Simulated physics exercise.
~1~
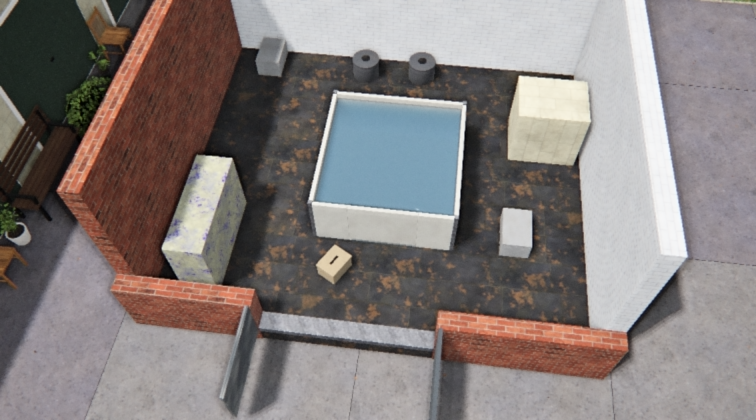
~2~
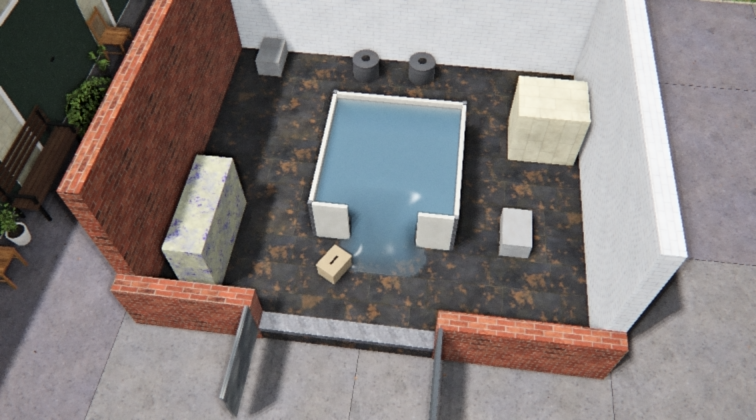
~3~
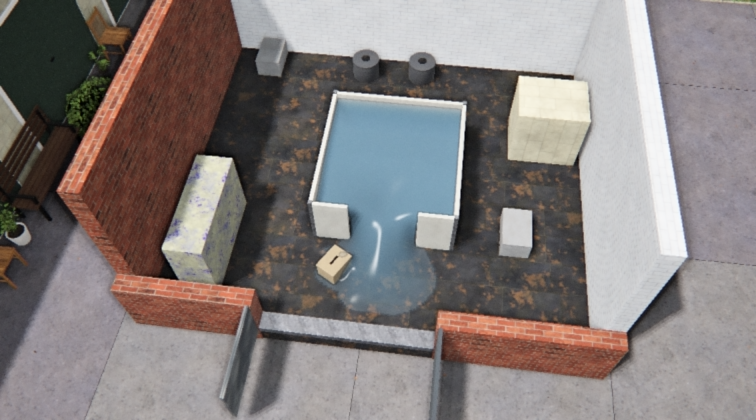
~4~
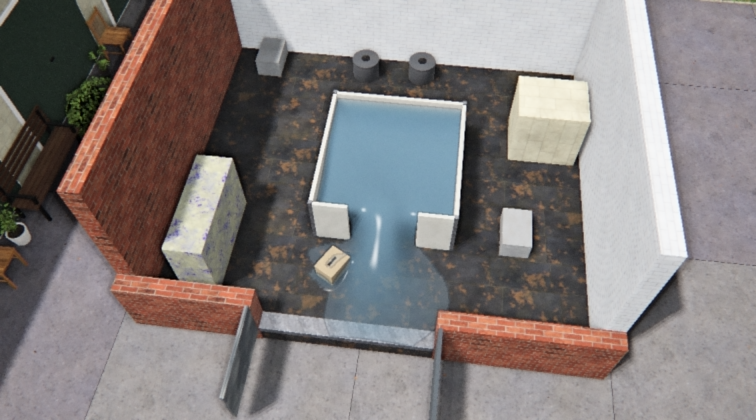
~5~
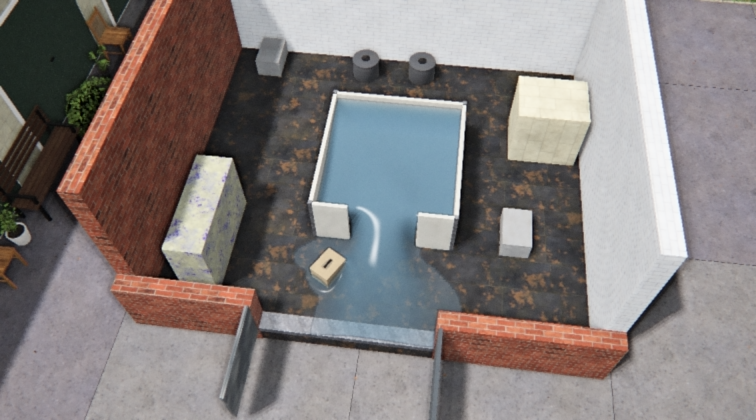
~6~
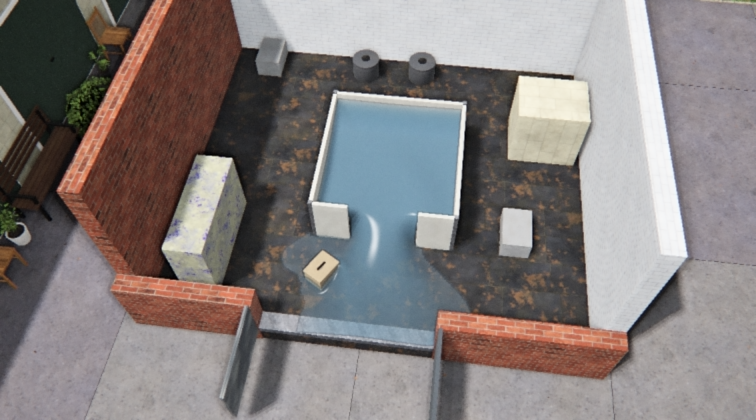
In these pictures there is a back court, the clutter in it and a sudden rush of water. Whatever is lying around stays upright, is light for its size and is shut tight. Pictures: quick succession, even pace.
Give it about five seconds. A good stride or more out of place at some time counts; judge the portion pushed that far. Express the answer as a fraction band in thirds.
Fraction band: Less than 1/3.
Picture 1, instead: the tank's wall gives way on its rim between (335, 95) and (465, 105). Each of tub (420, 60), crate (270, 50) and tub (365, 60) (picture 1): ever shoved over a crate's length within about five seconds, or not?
Taking them in order, covered the distance, covered the distance, covered the distance.
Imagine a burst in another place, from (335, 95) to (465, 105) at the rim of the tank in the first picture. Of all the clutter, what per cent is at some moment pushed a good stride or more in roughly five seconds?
Around 60 per cent.
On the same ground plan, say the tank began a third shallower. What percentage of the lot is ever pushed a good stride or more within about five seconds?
Roughly 0 per cent of them.
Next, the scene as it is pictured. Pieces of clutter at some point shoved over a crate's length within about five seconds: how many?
I count 1 of them.
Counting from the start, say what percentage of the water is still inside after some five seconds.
Looks like about 46 per cent of the water.
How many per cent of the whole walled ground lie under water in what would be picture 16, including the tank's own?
I'd call it close to 35 per cent.
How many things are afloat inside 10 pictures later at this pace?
Counted: 0.
A moment on, 1 of 5 are well off their spots; 0 afloat.
Next, 1 of 5 are well off their spots; 0 afloat.
Later, 1 of 5 are well off their spots; 0 afloat.
In the end, 1 of 5 are well off their spots, and 1 have been at some point; 0 afloat.
